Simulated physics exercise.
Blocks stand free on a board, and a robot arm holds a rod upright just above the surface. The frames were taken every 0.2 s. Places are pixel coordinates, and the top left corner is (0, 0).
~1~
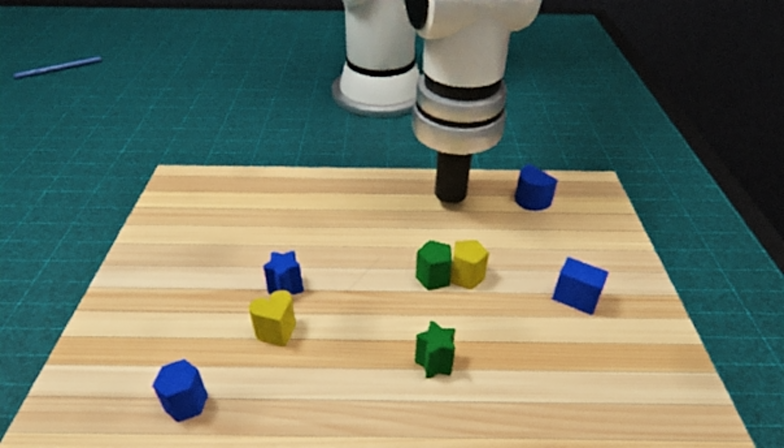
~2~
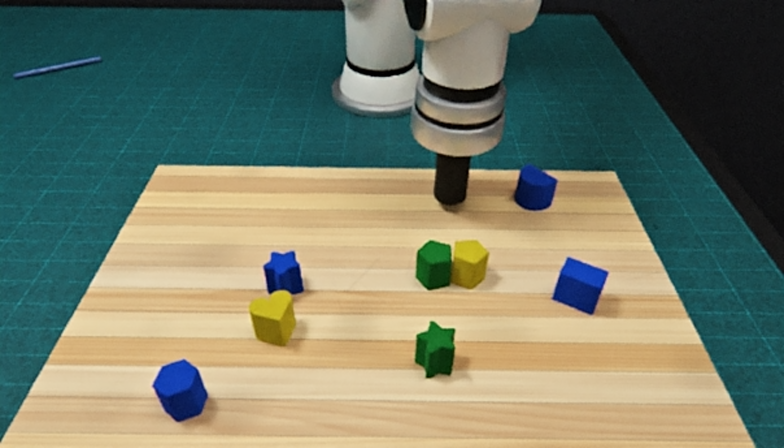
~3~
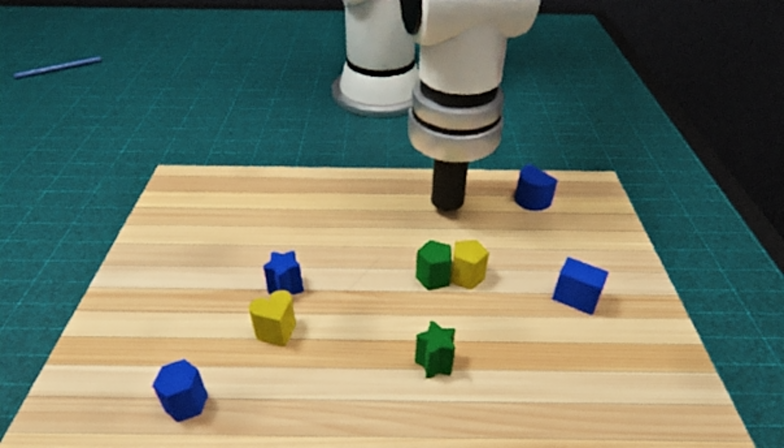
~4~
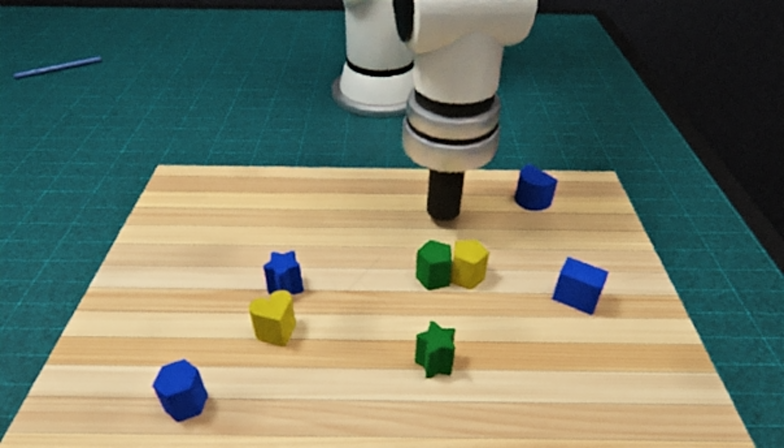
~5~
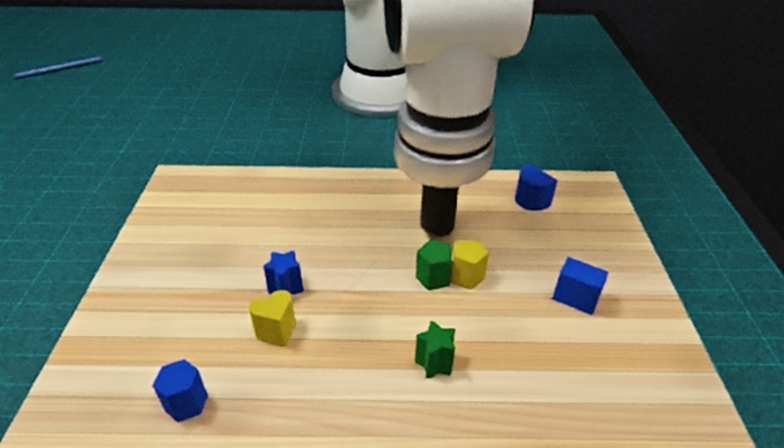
On a wooden board, a robot arm moves its black rod toward the still green block.
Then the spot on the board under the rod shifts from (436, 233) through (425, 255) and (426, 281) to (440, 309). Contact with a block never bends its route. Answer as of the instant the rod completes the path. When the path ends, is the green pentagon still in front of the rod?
Going by the path, yes.
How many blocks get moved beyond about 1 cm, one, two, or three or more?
The answer is a single block.
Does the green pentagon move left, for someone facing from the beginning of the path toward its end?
Yes.
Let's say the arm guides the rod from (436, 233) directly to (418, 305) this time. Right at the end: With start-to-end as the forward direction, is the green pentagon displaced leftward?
That would be a yes.
On the path given first. One third of the way, rod at (426, 247); green pentagon at (437, 254).
Two thirds of the way, rod at (427, 274); green pentagon at (449, 278), turned 50° anticlockwise.
At the end, rod at (441, 301); green pentagon at (471, 304), turned 70° anticlockwise; yellow pentagon still.
